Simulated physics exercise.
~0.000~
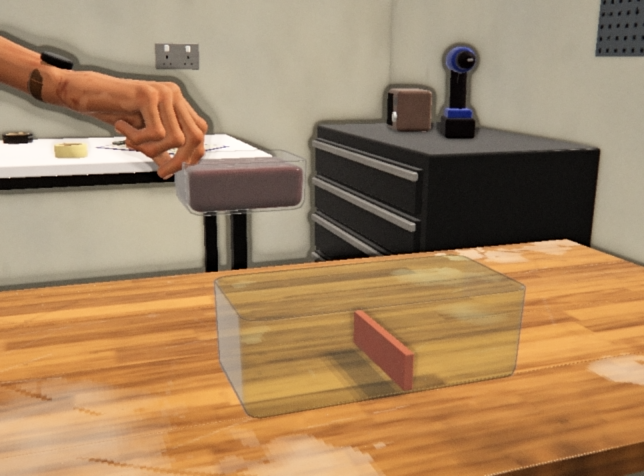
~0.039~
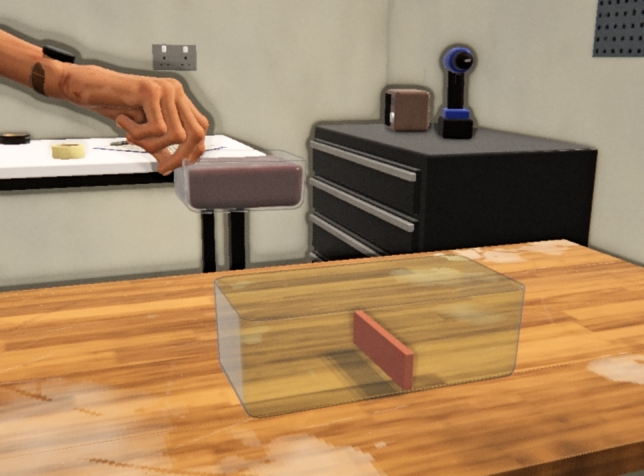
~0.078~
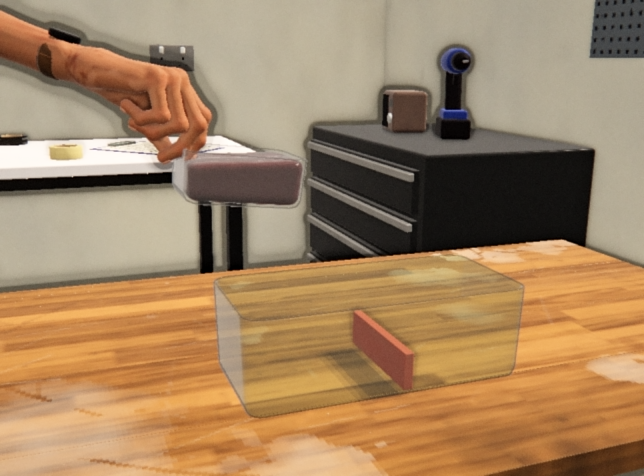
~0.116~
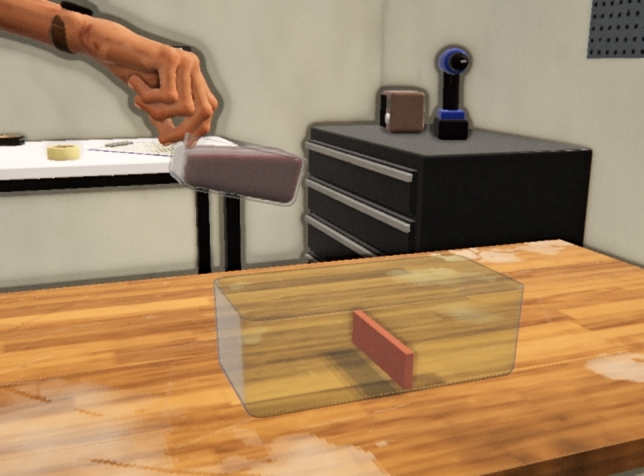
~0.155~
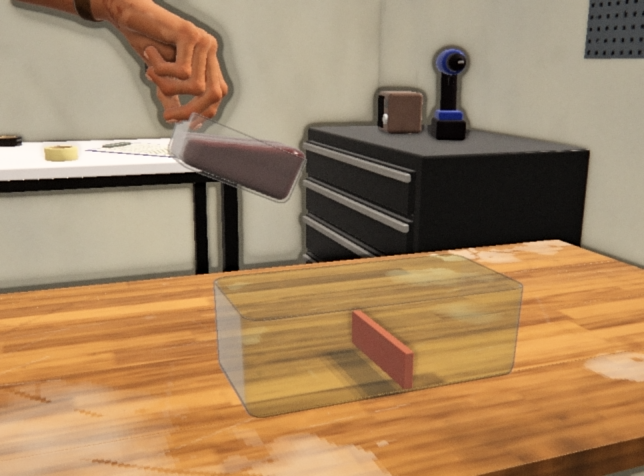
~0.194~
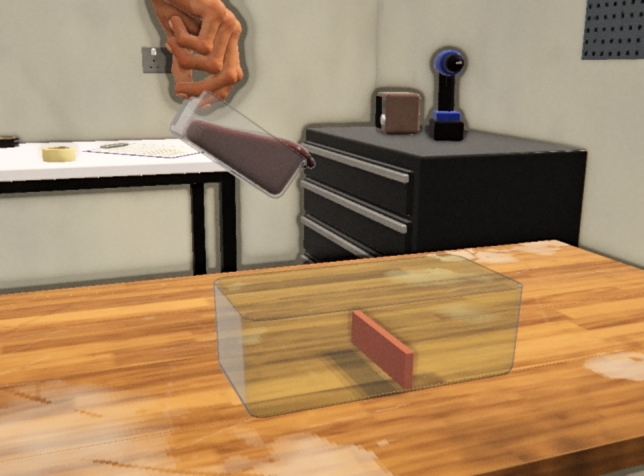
A hand tilts a clear box of dark liquid rightwards above a long divided basin.
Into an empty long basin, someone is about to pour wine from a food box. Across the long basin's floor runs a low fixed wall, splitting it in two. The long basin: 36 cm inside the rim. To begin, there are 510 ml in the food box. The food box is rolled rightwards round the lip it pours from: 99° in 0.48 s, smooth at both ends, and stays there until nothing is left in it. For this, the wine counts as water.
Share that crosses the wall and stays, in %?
60 %.
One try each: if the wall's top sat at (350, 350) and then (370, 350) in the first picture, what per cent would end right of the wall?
First 70, then 65 per cent.
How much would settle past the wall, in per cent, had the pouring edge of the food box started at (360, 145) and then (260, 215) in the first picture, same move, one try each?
80 in a hundred, followed by 5 in a hundred.
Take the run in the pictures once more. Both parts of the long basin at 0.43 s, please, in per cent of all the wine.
Left roughly 8, right roughly 0.
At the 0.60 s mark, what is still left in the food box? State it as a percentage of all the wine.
I'd say some 2 per cent remains.
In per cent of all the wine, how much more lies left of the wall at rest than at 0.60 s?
20 %.
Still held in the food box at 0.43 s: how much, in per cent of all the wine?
About 22 percent.
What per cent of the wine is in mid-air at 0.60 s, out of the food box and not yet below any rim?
Estimate: Around 12 per cent.
Then, 0.43 s in, the tilt is 96° and 21 per cent is still to pour, 8 is left of the wall and 0 right of it.
Then, 0.60 s in, the tilt is 99° and 2 per cent is still to pour, 14 is left of the wall and 70 right of it.
Then, 0.78 s in, the tilt is 99° and 0 per cent is still to pour, 26 is left of the wall and 59 right of it.
Then, 0.98 s in, the tilt is 99° and 0 per cent is still to pour, 35 is left of the wall and 60 right of it.
Finally, 35 per cent lies left of the wall, 60 right of it and 5 outside.
